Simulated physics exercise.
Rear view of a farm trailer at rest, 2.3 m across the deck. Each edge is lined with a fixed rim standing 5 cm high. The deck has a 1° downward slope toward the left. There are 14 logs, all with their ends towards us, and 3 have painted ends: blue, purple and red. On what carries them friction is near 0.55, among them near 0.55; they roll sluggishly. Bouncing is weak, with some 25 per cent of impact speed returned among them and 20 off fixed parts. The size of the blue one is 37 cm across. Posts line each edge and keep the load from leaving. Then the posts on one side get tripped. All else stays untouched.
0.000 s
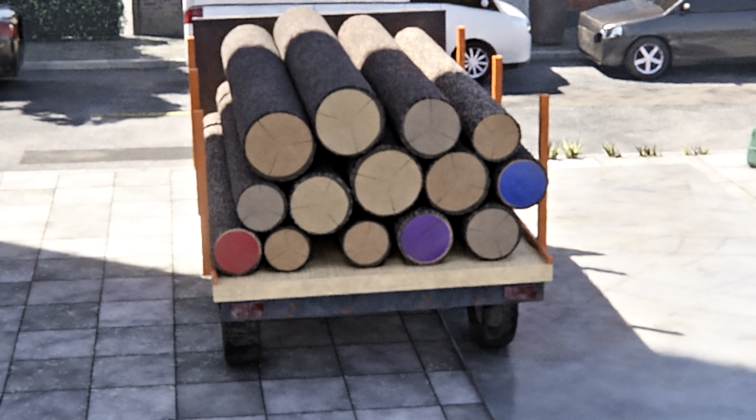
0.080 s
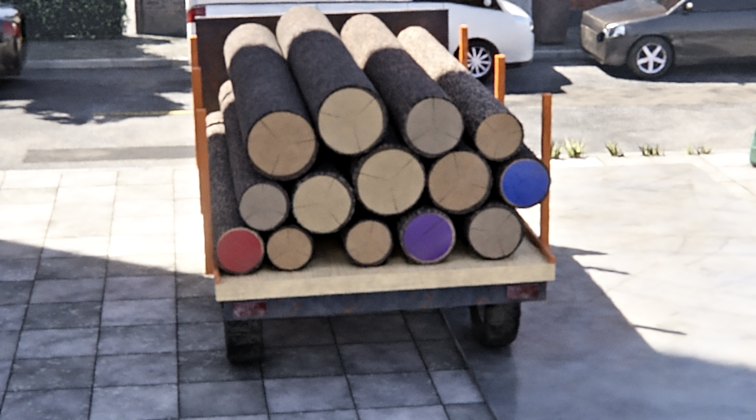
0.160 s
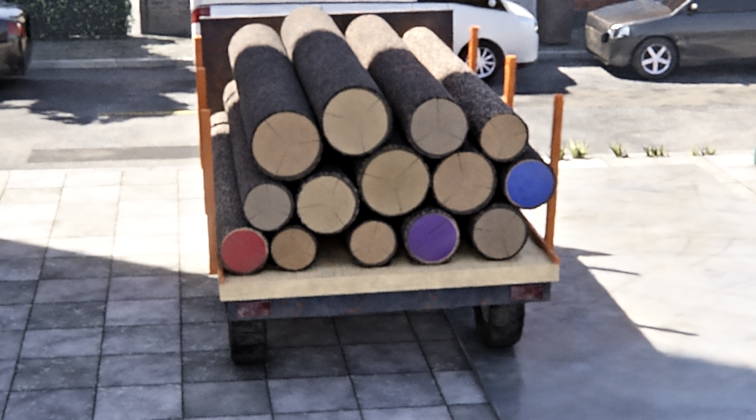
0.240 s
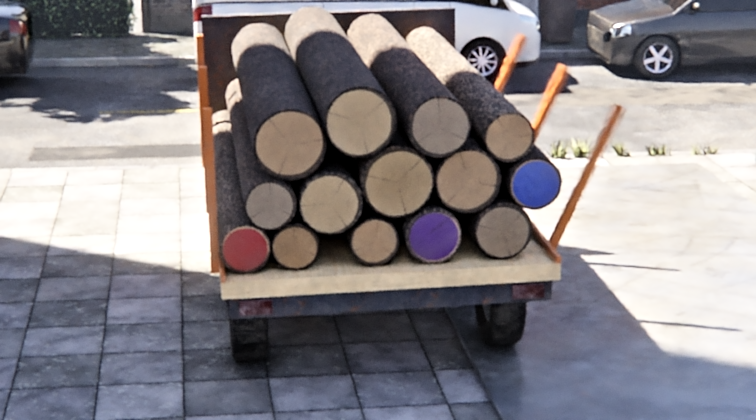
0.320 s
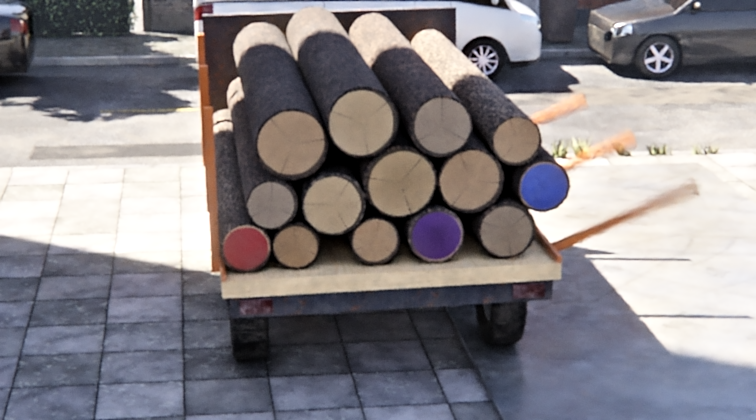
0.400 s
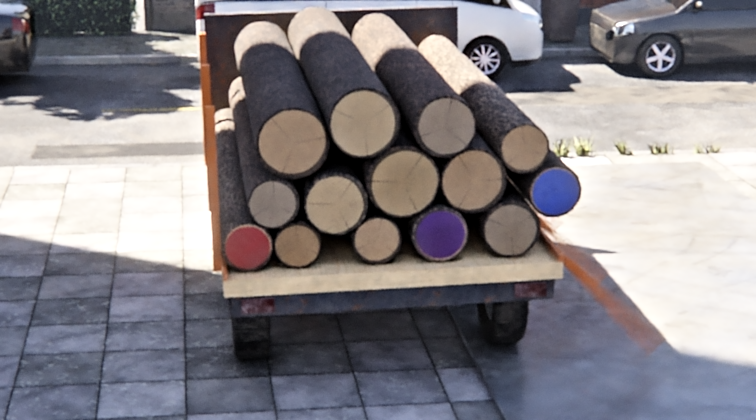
On a parked trailer, the right posts swing outward and down as stacked logs shift slightly right.
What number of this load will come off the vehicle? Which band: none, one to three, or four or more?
Band: One to three.
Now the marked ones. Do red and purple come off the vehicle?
As for those two, red stays put while purple stays put.
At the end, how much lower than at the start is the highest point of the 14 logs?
About 10 cm.
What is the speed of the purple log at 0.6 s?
Reading: Roughly 0.1 m/s.
Then, 0.6 s in, blue is dropping off the right side; purple is on the deck, 80 cm from the right edge, rolling right; red is on the deck, 15 cm from the left edge; 1 gone from the deck.
Then, 0.7 s in, blue is dropping off the right side; still the same for purple, red; 2 gone from the deck.
Then, 0.8 s in, blue is dropping off the right side; still the same for purple, red; 2 gone from the deck.
Then, 0.9 s in, blue is dropping off the right side; still the same for purple, red; 2 gone from the deck.
In the end (2.2 s), blue is down on the right; purple is on the deck, 75 cm from the right edge; red is on the deck, 15 cm from the left edge; 2 gone from the deck.
